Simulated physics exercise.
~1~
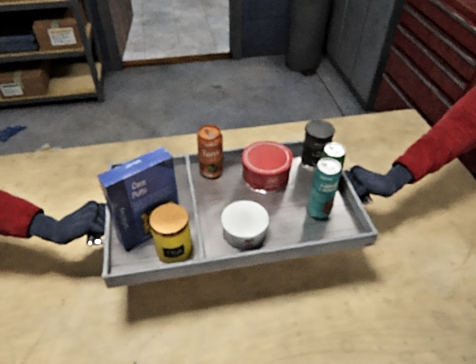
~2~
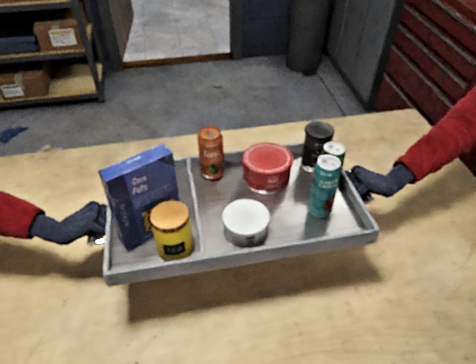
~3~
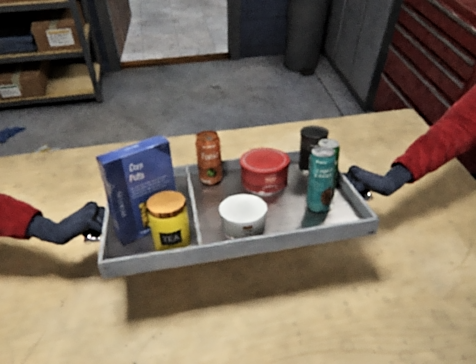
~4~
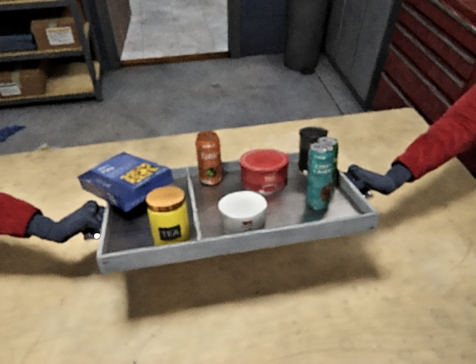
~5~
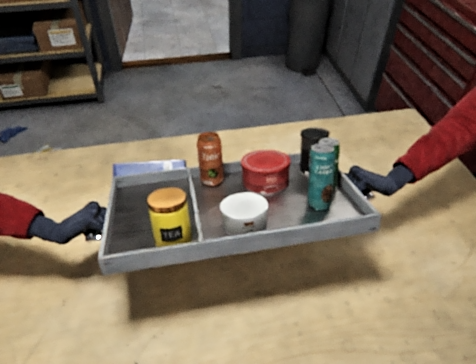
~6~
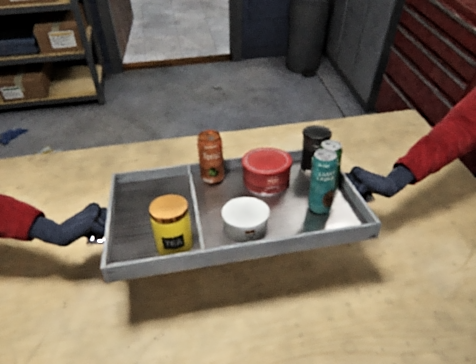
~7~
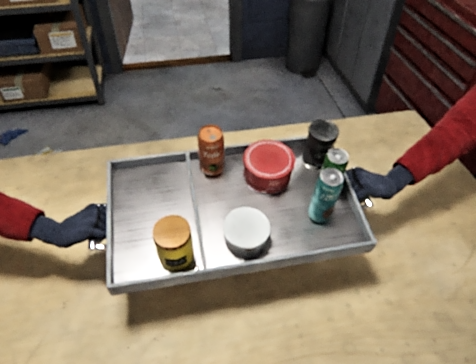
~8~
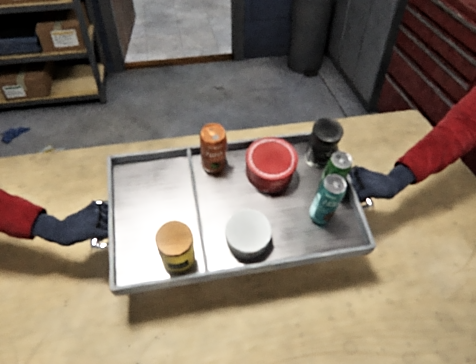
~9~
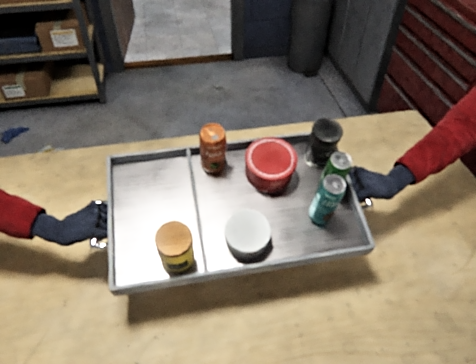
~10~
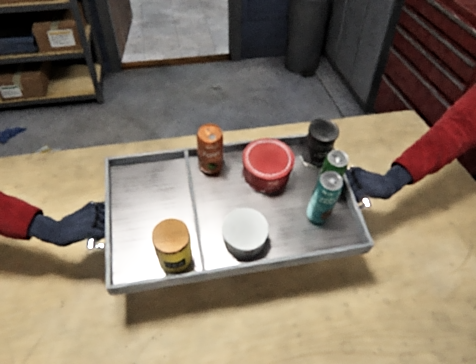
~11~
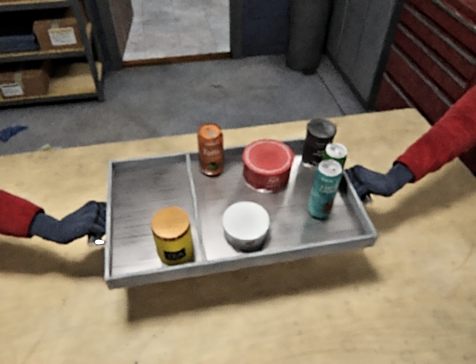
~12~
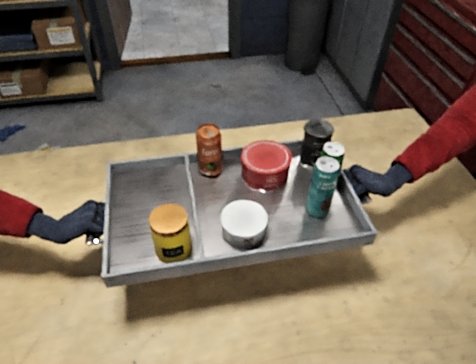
The clip opens on two gloved hands holding a gray tray above a wooden workbench, loaded with a blue packet, a yellow jar, cans, a black tin, and red and white tubs. The hands tip the tray so its far edge drops, and the tall blue packet at the left leans, then topples onto its side. It slides over the far rim and disappears behind the tray. The hands then swing the tray the other way, near edge down, and pause. Finally they bring it back toward level, with the packet gone and everything else still standing in place.
